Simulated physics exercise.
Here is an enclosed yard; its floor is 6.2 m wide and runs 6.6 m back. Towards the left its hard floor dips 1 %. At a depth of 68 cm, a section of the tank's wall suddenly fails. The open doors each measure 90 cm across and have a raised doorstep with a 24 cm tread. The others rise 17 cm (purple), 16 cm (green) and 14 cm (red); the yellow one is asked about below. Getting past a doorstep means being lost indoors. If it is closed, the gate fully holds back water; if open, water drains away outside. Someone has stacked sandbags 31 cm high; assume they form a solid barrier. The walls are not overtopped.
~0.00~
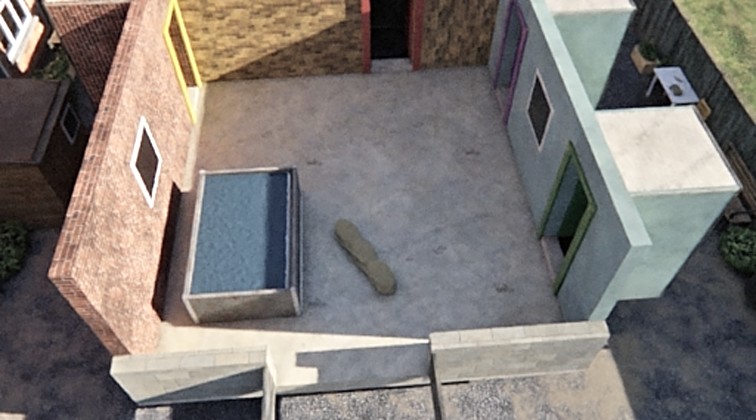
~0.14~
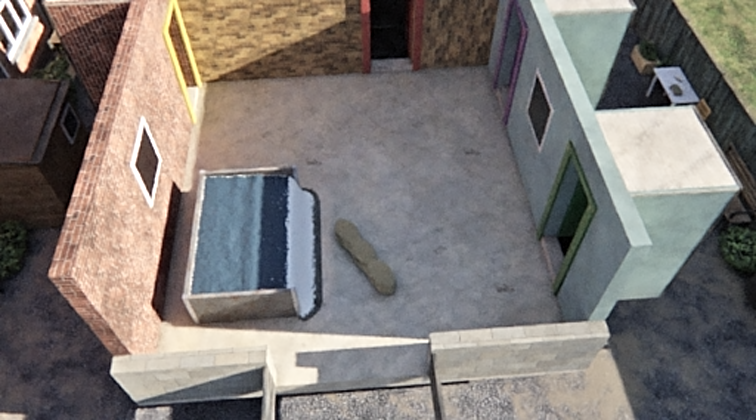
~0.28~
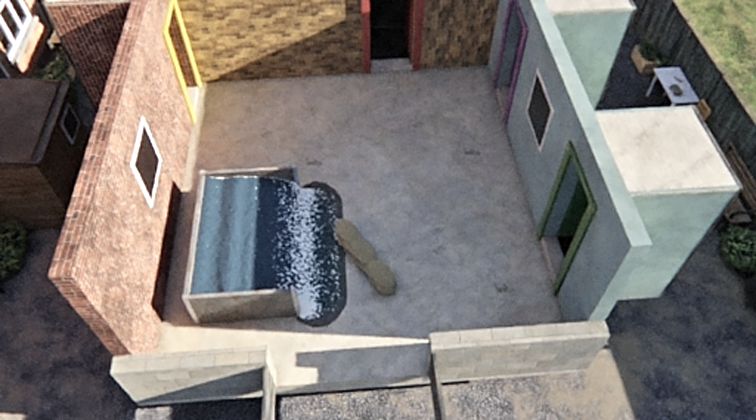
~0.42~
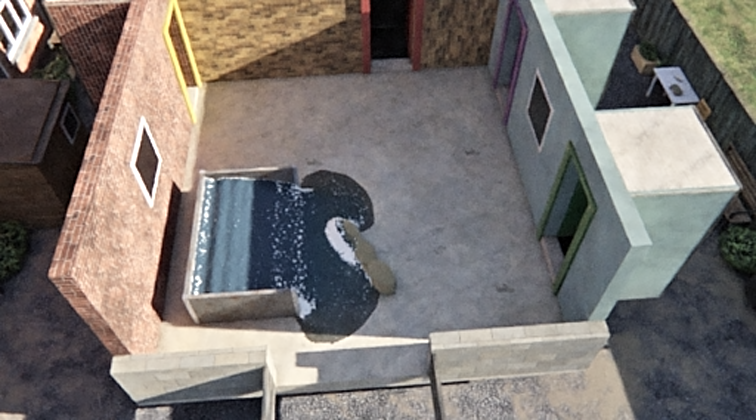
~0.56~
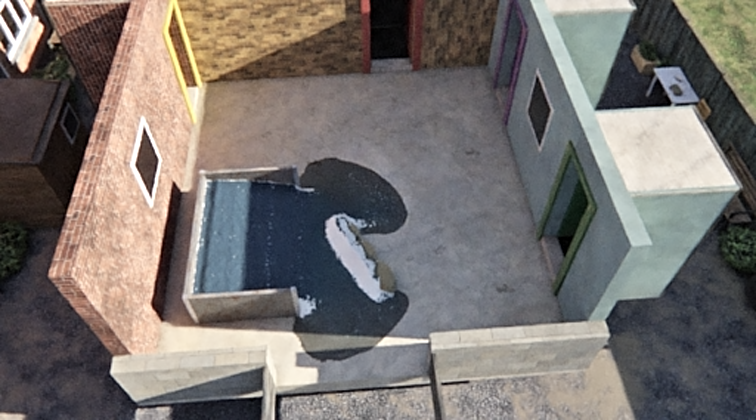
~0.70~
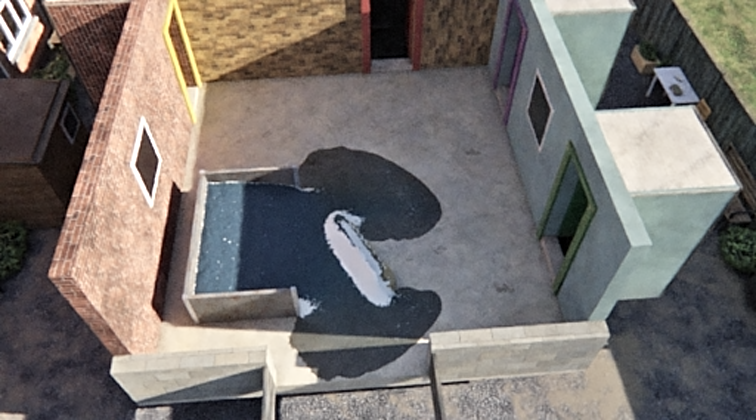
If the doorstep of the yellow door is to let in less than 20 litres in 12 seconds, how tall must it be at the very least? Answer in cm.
At the very least, close to 9 cm.
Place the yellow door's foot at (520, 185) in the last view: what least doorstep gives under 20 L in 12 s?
Around 12.5 cm would do it.
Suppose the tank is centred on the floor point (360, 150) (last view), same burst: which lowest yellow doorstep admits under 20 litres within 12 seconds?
Some 15 cm.
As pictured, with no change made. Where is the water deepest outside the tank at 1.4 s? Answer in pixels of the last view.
Around pixel (334, 253).
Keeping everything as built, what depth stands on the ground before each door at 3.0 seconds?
Centimetres: Purple = 12, green = 16, red = 9, yellow = 0.
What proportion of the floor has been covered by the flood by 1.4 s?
Roughly 40 percent.
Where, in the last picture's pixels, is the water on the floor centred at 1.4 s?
My guess is close to (325, 248).
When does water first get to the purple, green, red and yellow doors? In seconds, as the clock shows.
Purple: 2.0 s; green: 2.0 s; red: 2.8 s; yellow: 6.5 s.
After 1.4 s water covers 40 % of the floor, deepest (40 cm) near (334, 253); it has not reached the yellow door.
After 3.0 s water covers 65 % of the floor, deepest (30 cm) near (486, 68); it has not reached the yellow door.
After 12.0 s water covers 90 % of the floor, deepest (10 cm) near (198, 97); 10 cm at the yellow door, 45 litres in over its 7 cm doorstep.
At the yellow door as built, the water arrived by 6.5 s and peaked near 13 cm at 9.8 s.
Run again over the same 12 s with other heights there, 45 litres in over 7 cm, 6 litres over 11 cm. The limit of 20 litres is kept from about 9 cm up.
